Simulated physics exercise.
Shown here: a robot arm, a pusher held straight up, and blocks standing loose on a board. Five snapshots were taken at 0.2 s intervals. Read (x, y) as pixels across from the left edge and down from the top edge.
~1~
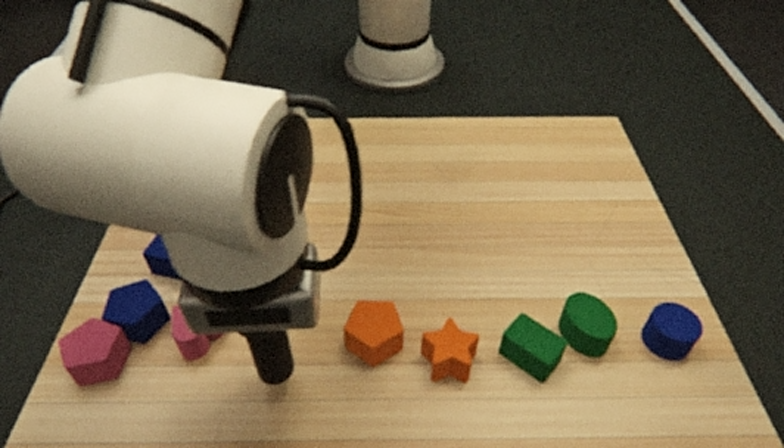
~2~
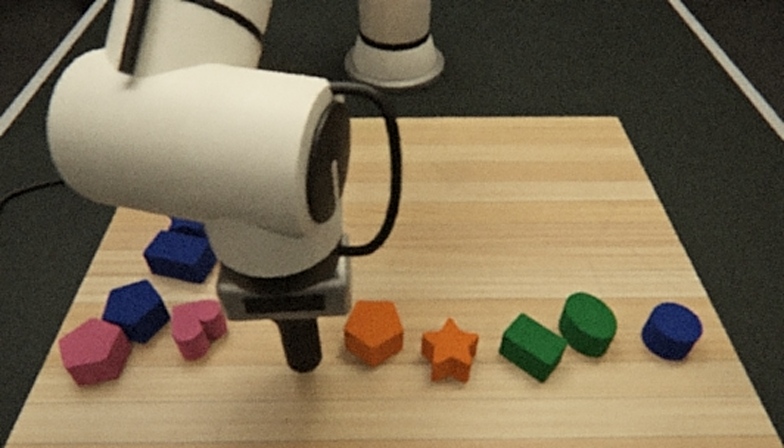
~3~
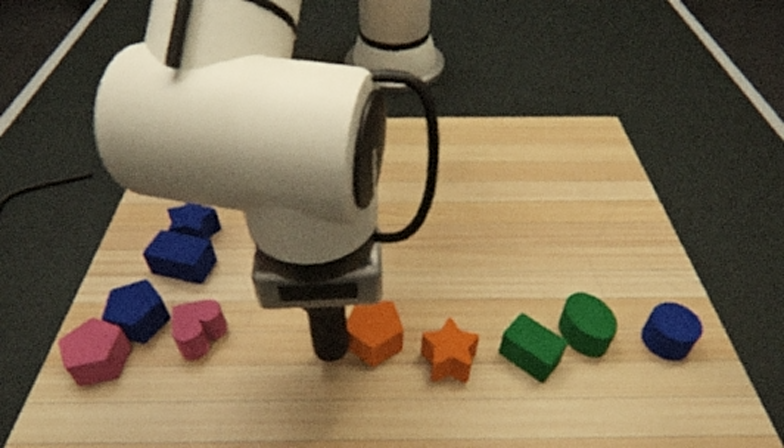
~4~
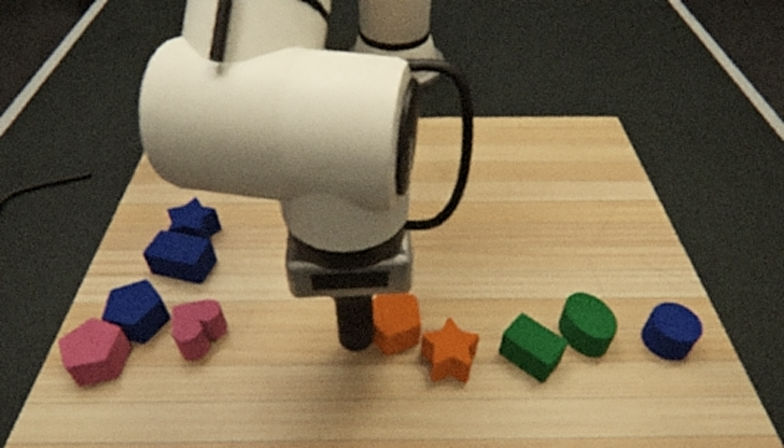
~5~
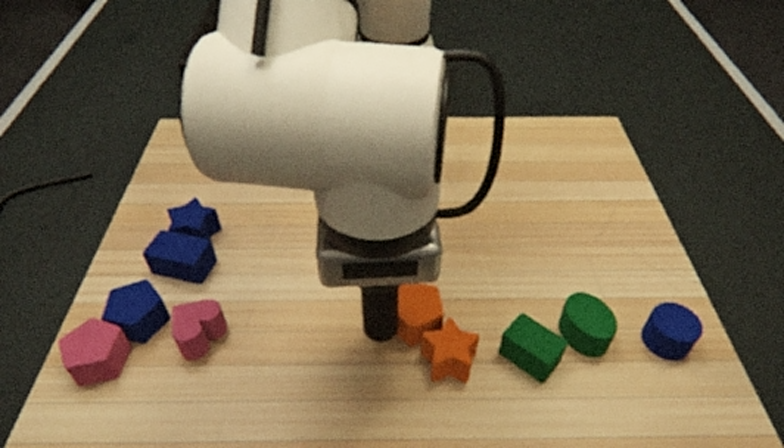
White robot arm moving its upright black pusher rightward across a wooden board, nudging an orange pentagonal block behind an orange star.
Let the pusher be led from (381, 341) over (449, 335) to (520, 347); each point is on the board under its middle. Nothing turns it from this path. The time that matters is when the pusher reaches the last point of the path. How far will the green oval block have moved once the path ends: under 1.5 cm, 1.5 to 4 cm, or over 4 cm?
Covers under 1.5 cm.
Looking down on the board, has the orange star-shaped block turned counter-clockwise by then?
Going by the path, no.
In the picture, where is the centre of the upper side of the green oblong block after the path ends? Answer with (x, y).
My best guess is (570, 348).
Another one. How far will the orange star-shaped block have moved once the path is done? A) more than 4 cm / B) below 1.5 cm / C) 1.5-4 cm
My pick is C.
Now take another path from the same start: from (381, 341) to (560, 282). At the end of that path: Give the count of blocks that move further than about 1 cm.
Only one of them.
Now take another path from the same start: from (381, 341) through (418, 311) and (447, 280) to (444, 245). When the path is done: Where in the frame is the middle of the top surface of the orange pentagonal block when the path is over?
I'd expect the centre of its top face to be at (489, 266).
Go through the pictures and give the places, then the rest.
Pusher's lower end (276, 369); orange pentagonal block (374, 321); orange star-shaped block (451, 342); green oblong block (536, 337); green oval block (592, 314), in the first frame.
Pusher (304, 357); blocks still, in the second frame.
Pusher (331, 347); blocks still, in the third frame.
Pusher (356, 337); orange pentagonal block (394, 311), in the fourth frame.
Pusher (380, 328); orange pentagonal block (417, 302); orange star-shaped block (451, 342); green oblong block (536, 337); green oval block (592, 314), in the fifth frame.
The first path, step by step. One third of the way, pusher (428, 321); orange pentagonal block (454, 288), turned 15° anticlockwise.
Two thirds of the way, pusher (476, 325); orange pentagonal block (467, 283), turned 35° anticlockwise; orange star-shaped block (473, 350), turned 45° clockwise.
At the end, pusher (524, 333); orange pentagonal block (467, 283), turned 35° anticlockwise; orange star-shaped block (477, 351), turned 60° clockwise; green oblong block (570, 348); green oval block still.
